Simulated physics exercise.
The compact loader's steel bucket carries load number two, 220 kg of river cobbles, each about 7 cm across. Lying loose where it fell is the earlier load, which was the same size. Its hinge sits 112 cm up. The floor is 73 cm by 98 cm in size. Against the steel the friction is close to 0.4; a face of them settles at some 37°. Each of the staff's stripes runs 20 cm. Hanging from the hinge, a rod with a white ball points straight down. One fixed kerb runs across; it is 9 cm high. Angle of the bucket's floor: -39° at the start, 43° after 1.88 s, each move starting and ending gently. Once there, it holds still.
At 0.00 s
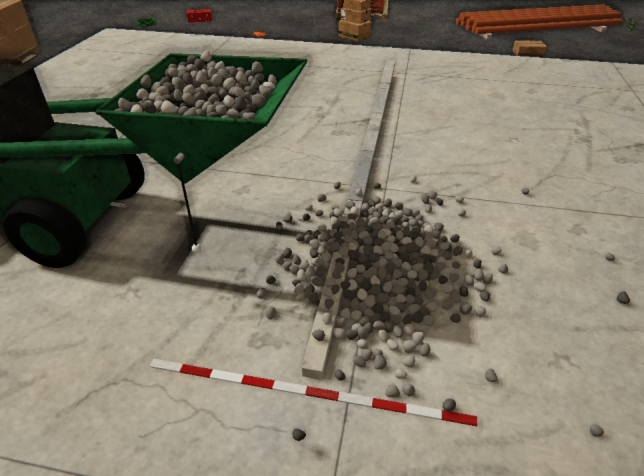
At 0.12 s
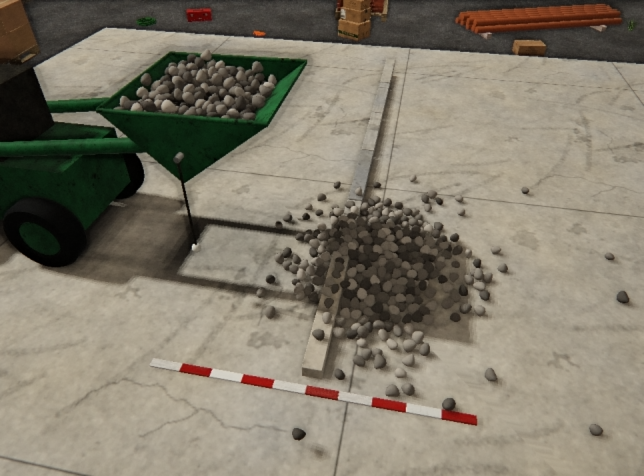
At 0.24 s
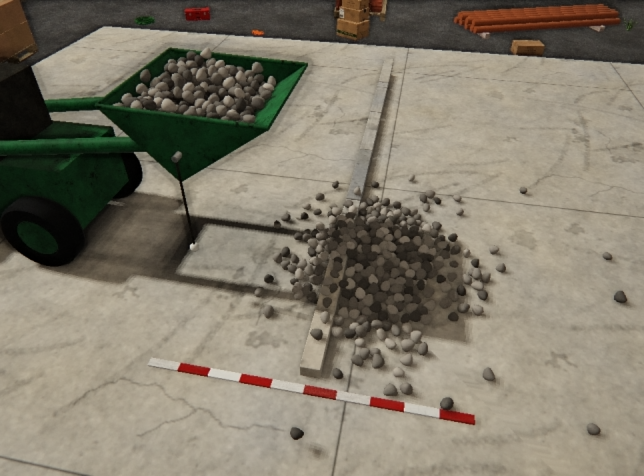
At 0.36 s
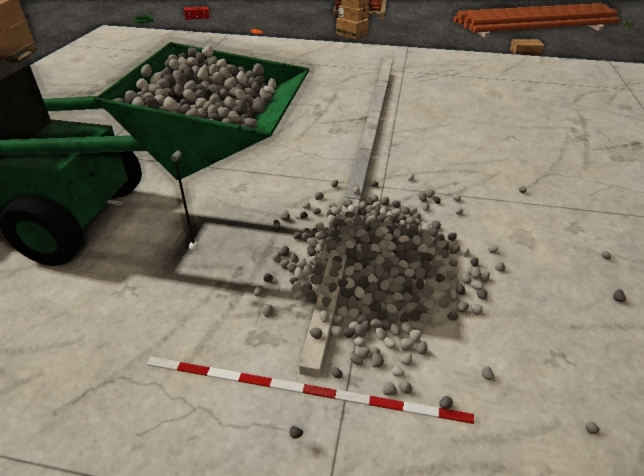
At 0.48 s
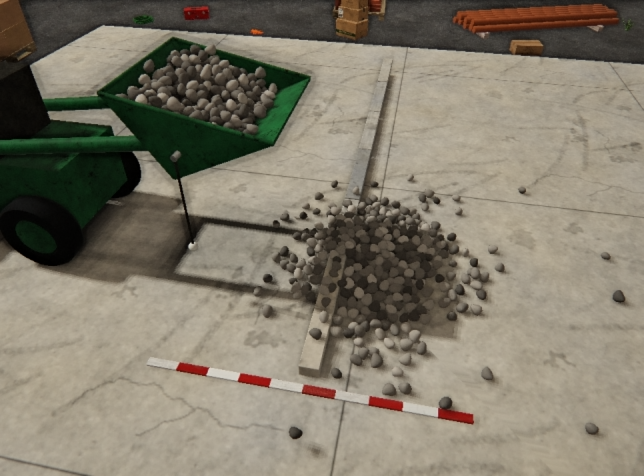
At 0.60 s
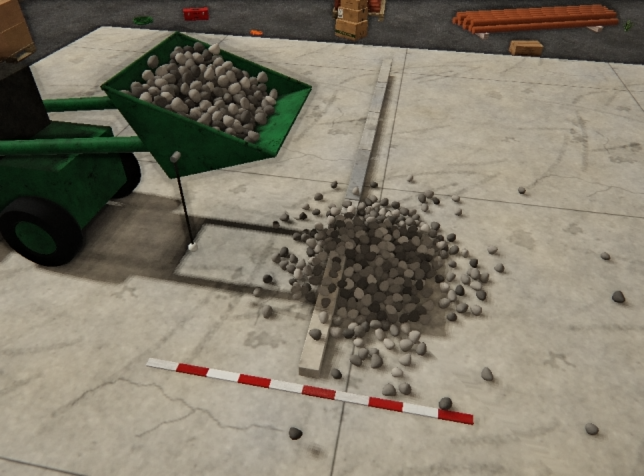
At the start, a green loader on the left holds a raised bucket full of grey stones above a pale floor, beside a loose pile heaped over a long kerb. The bucket then gradually tilts forward, its right-hand lip lowering, while the stones inside shift slightly and the pile below stays still.
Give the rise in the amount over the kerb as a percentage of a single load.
10 %.
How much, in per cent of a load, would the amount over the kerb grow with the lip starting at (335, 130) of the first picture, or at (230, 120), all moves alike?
Close to 80 per cent, followed by close to 0 per cent.
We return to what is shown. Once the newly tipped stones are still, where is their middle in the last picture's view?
Their middle rests near (309, 247).
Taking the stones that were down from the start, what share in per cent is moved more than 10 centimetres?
Estimate: 5 %, roughly.
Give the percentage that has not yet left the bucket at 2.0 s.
Around 10 per cent of the load is still inside.
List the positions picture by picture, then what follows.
Lip at (267, 123), floor tilted -39°, highest stones at (195, 70). The earlier load is highest near (370, 242), 16 cm above ground level, 21 % on this side of the kerb, 79 % over the kerb, in the first frame.
Lip at (268, 125), floor tilted -38°, highest stones at (193, 69); the stones move at 0.1 m/s on average, in the second frame.
The bucket is at -35°, its lip at (268, 128); the top of the load is at (189, 67); the stones move at 0.1 m/s on average, in the third frame.
The bucket is at -31°, its lip at (271, 135); the top of the load is at (186, 62); the stones move at 0.1 m/s on average, in the fourth frame.
Lip at (273, 144), floor tilted -26°, highest stones at (184, 59); the stones move at 0.2 m/s on average, in the fifth frame.
Lip at (276, 156), floor tilted -19°, highest stones at (188, 57); the stones move at 0.2 m/s on average, in the sixth frame.
After 1.4 s the floor is at 30°; in per cent of one load, 93 in the bucket, 27 on this side of the kerb, 79 over the kerb; the foremost stones are at (534, 275).
After 2.0 s the floor is at 43°; in per cent of one load, 8 in the bucket, 110 on this side of the kerb, 82 over the kerb; the foremost stones are at (534, 275).
After 2.3 s the floor is at 43°; in per cent of one load, 0 in the bucket, 111 on this side of the kerb, 89 over the kerb; the foremost stones are at (534, 275).
After 4.8 s the floor is at 43°; in per cent of one load, 0 in the bucket, 111 on this side of the kerb, 89 over the kerb; the foremost stones are at (534, 275). Net gain over the kerb, 10.
